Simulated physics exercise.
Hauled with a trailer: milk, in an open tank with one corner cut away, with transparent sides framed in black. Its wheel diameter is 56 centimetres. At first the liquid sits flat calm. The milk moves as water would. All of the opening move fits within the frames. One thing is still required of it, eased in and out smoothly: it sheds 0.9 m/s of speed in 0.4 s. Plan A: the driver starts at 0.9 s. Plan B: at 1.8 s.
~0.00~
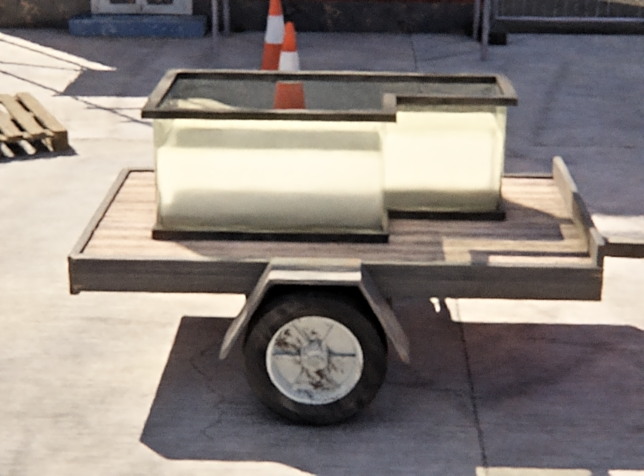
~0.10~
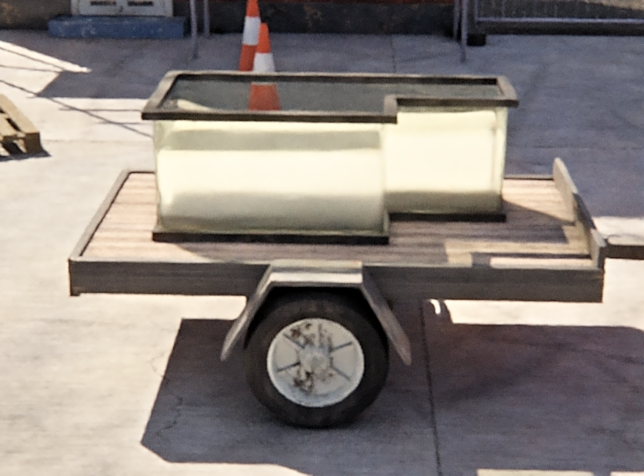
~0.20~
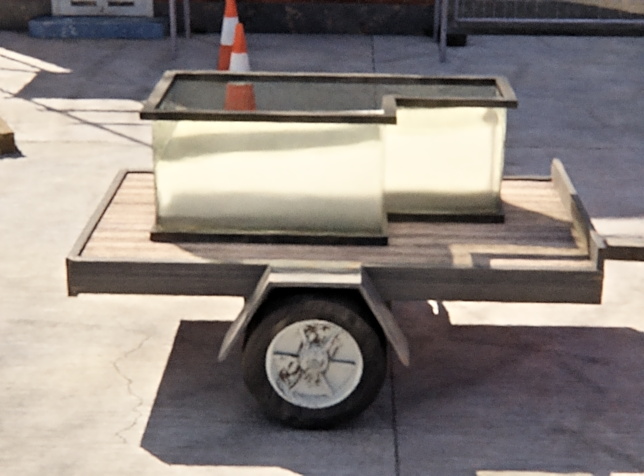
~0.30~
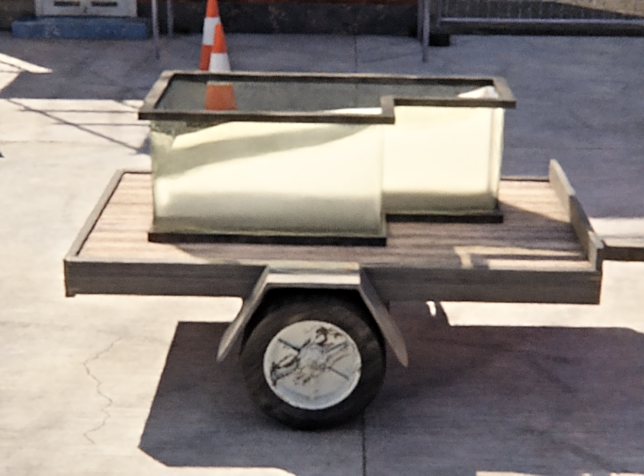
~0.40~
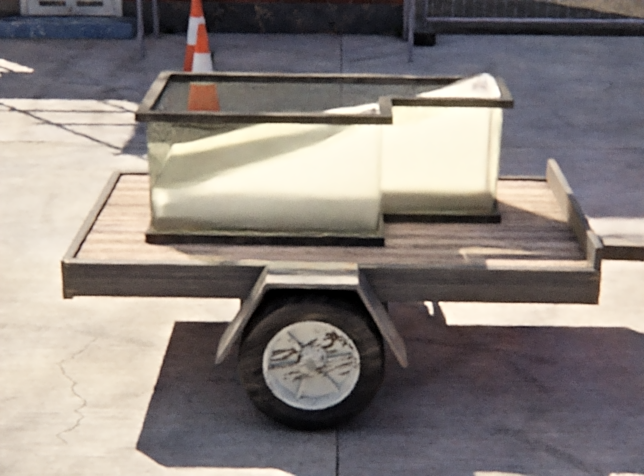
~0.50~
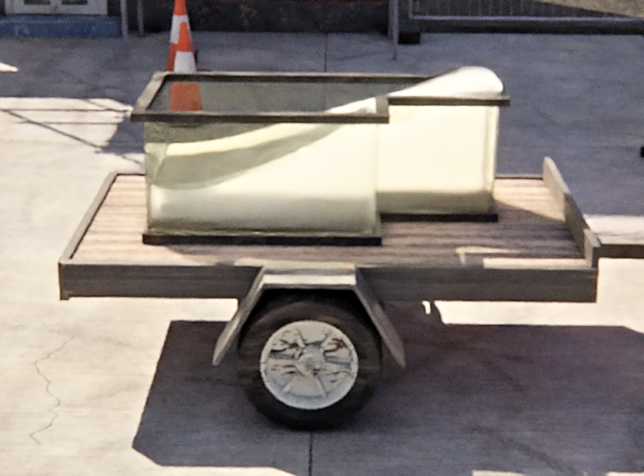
Trailer carrying a black-framed transparent tank of milk rolling past traffic cones, the milk lying flat, then sloping up towards the right.
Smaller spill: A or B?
A.
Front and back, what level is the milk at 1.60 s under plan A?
Front reads 30 centimetres, back reads 28 centimetres.
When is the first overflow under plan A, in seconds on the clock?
I'd put it at near 0.8 seconds.
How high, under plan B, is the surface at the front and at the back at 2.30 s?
I'd say some 68 cm in front and some 16 cm behind.
For plan A, By 1.60 s front 30 cm, middle 37 cm, back 28 cm above the floor; the loss stands at 1 per cent, over the front and the far side.
For plan A, By 4.28 s the loss stands at 1 per cent, over the front and the far side, 3 of 258 litres.
For plan B, By 2.30 s front 68 cm, middle 33 cm, back 16 cm above the floor; the loss stands at 1 per cent, over the front and the far side.
For plan B, By 5.18 s the loss stands at 8 per cent, over the front, 22 of 258 litres.
